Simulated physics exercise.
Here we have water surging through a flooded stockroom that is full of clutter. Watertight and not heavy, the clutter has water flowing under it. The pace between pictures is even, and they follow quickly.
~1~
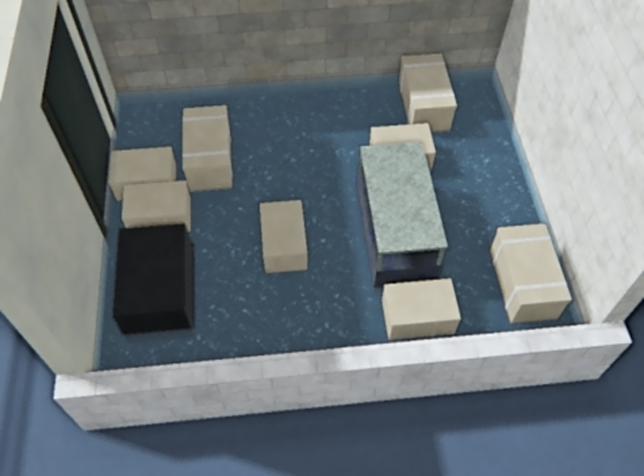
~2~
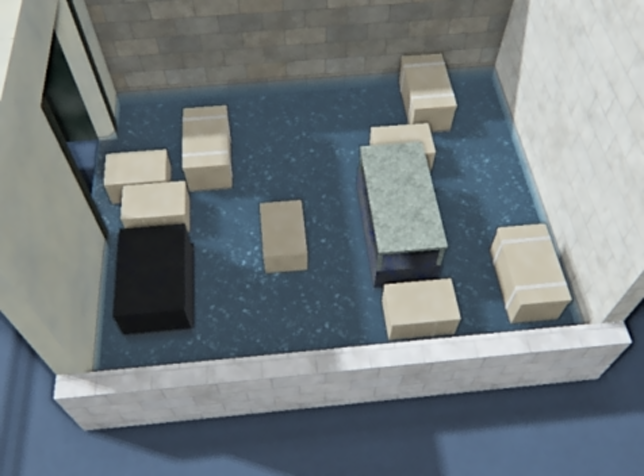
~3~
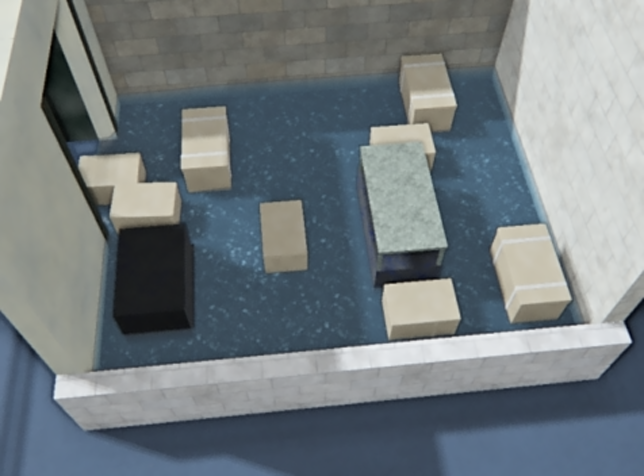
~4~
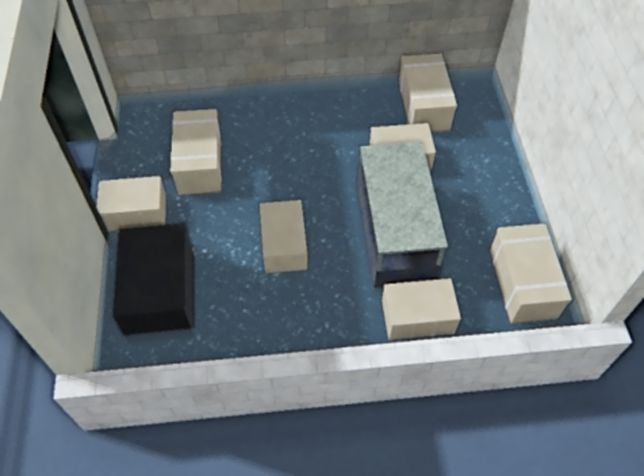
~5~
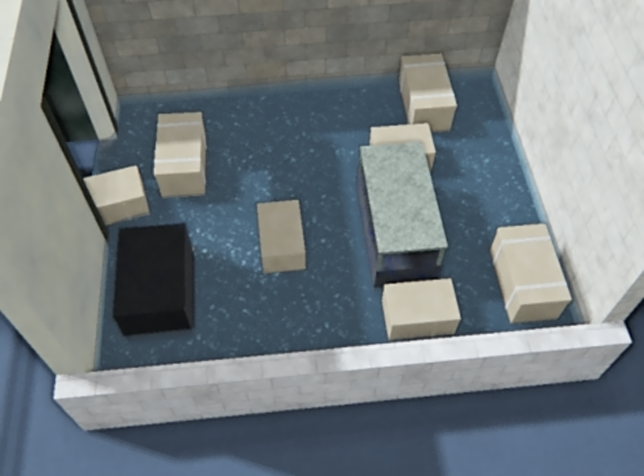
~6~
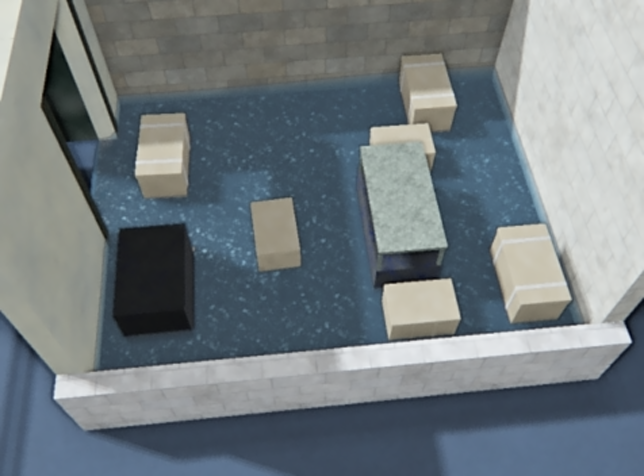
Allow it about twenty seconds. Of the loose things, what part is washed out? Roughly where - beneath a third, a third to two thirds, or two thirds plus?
Roughly two thirds plus.
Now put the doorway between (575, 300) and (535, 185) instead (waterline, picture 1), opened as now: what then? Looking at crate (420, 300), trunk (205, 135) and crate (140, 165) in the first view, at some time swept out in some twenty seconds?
In sequence: Escapes, remains, remains.
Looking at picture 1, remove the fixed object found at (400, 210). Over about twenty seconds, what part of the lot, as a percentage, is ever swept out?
Something like 60 per cent of them.
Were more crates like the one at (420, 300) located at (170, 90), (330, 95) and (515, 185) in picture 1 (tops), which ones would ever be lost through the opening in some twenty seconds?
Lab note - results by position: Exited, exited, retained.
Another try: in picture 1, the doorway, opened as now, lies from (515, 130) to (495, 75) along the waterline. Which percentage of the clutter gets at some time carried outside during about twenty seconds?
Close to 40 percent.
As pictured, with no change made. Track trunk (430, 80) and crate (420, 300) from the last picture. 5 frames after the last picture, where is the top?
Around (397, 83) and (384, 303).
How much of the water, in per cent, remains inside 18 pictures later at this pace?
By my count, 60 per cent.
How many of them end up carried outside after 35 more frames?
5.
A moment on, 3 of 8 are out; 5 afloat.
Next, 4 of 8 are out; 4 afloat.
Later, 5 of 8 are out; 3 afloat.
In the end, 6 of 8 are out; 2 afloat.
